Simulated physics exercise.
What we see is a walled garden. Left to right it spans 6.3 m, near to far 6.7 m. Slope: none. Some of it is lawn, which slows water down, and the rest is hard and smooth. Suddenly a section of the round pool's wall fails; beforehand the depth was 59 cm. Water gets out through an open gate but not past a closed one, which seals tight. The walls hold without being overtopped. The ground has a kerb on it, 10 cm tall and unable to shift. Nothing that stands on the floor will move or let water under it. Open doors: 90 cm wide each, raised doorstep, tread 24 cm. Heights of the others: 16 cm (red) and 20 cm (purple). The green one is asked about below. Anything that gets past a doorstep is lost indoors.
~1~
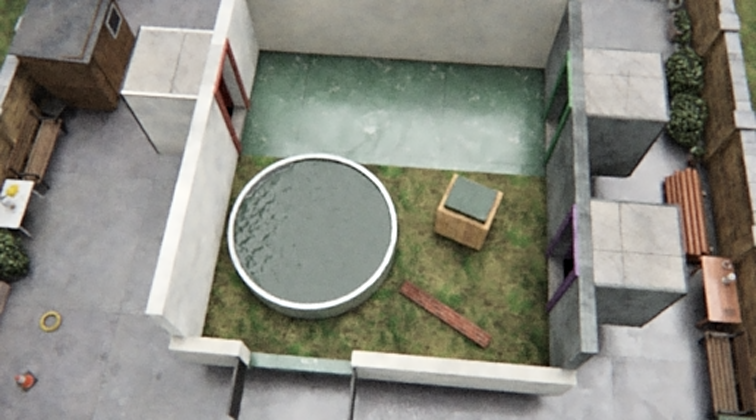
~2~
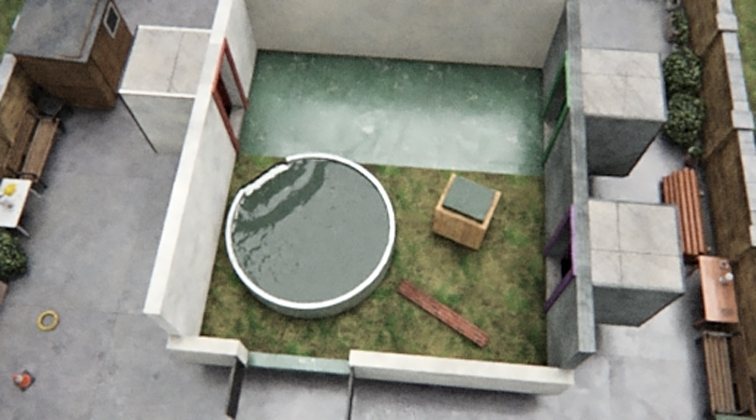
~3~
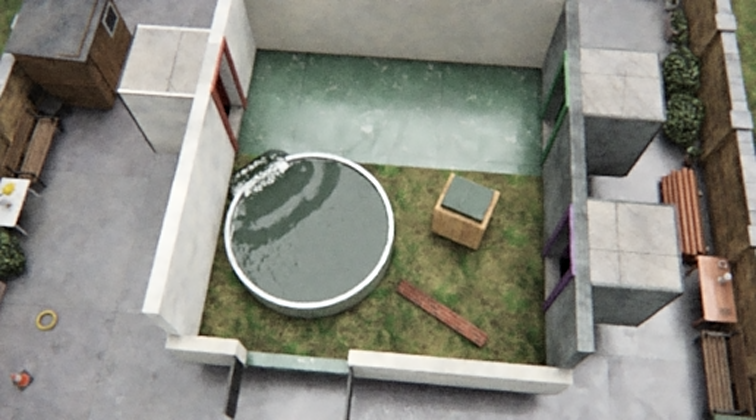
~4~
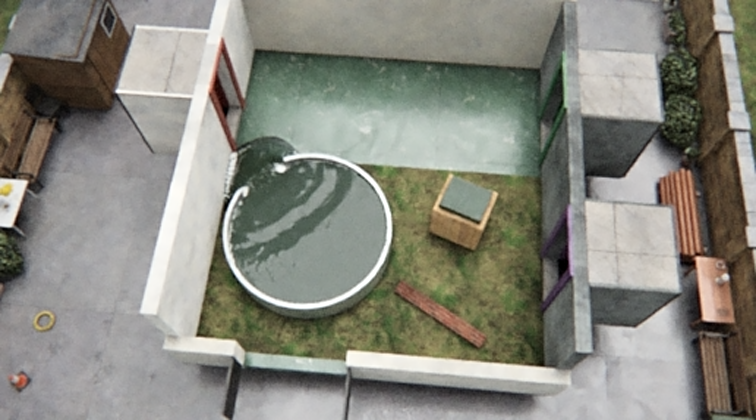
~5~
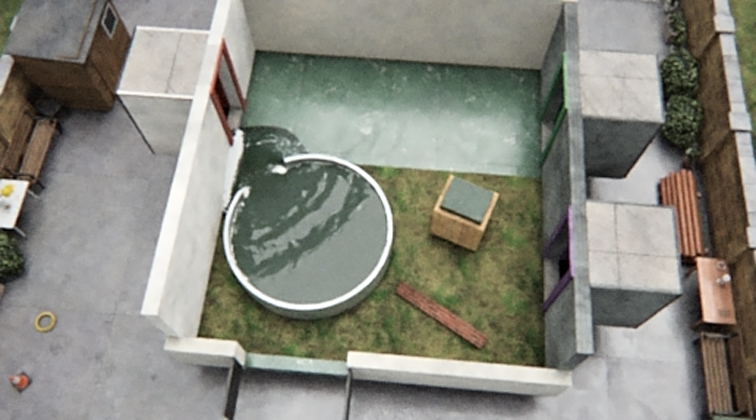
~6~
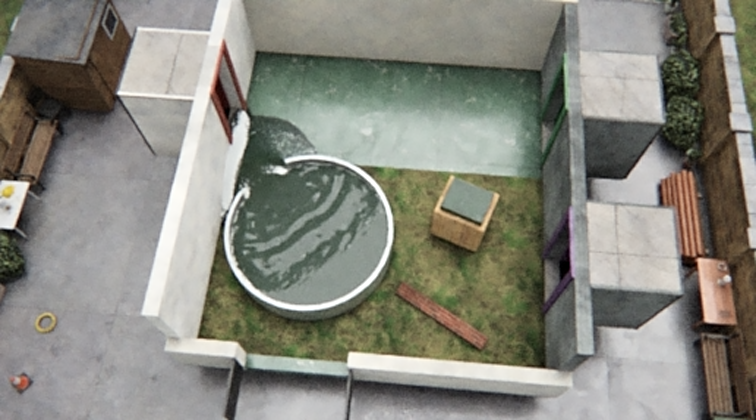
Water broke out over the far left rim of a round pool in a walled garden, then spread across the grass along the left wall and onto the smooth floor, reaching the red door.
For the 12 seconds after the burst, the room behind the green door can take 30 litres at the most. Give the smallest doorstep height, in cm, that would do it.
I would say 12 cm.
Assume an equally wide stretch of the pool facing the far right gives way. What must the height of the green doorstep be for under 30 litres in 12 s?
Then 15 cm.
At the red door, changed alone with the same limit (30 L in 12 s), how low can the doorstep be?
Red: Roughly 19 cm.
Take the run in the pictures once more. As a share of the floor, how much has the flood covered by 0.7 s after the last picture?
Roughly 15 percent of the floor.
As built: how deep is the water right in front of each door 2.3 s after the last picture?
Before red it's 21 cm, before green 0 cm, before purple 0 cm.
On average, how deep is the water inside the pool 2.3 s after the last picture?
38 cm, roughly.
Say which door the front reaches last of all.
That's the purple one.
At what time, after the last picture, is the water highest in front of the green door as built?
The depth peaks at about 5.0 seconds.
Then, 0.7 s after the last picture water covers 15 % of the floor, deepest (44 cm) near (239, 182); it has not reached the green door.
Then, 2.3 s after the last picture water covers 35 % of the floor, deepest (38 cm) near (273, 53); it has not reached the green door.
Then, 11.3 s after the last picture water covers 95 % of the floor, deepest (14 cm) near (534, 70); 12 cm at the green door, 90 litres in over its 9 cm doorstep.
At the green door as built, the water peaked near 16 cm, 4.9 s after the last picture.
Run again over the same 12 s with other heights there, 44 litres in over 11 cm, 16 litres over 13 cm. The limit of 30 litres is kept from about 12 cm up.
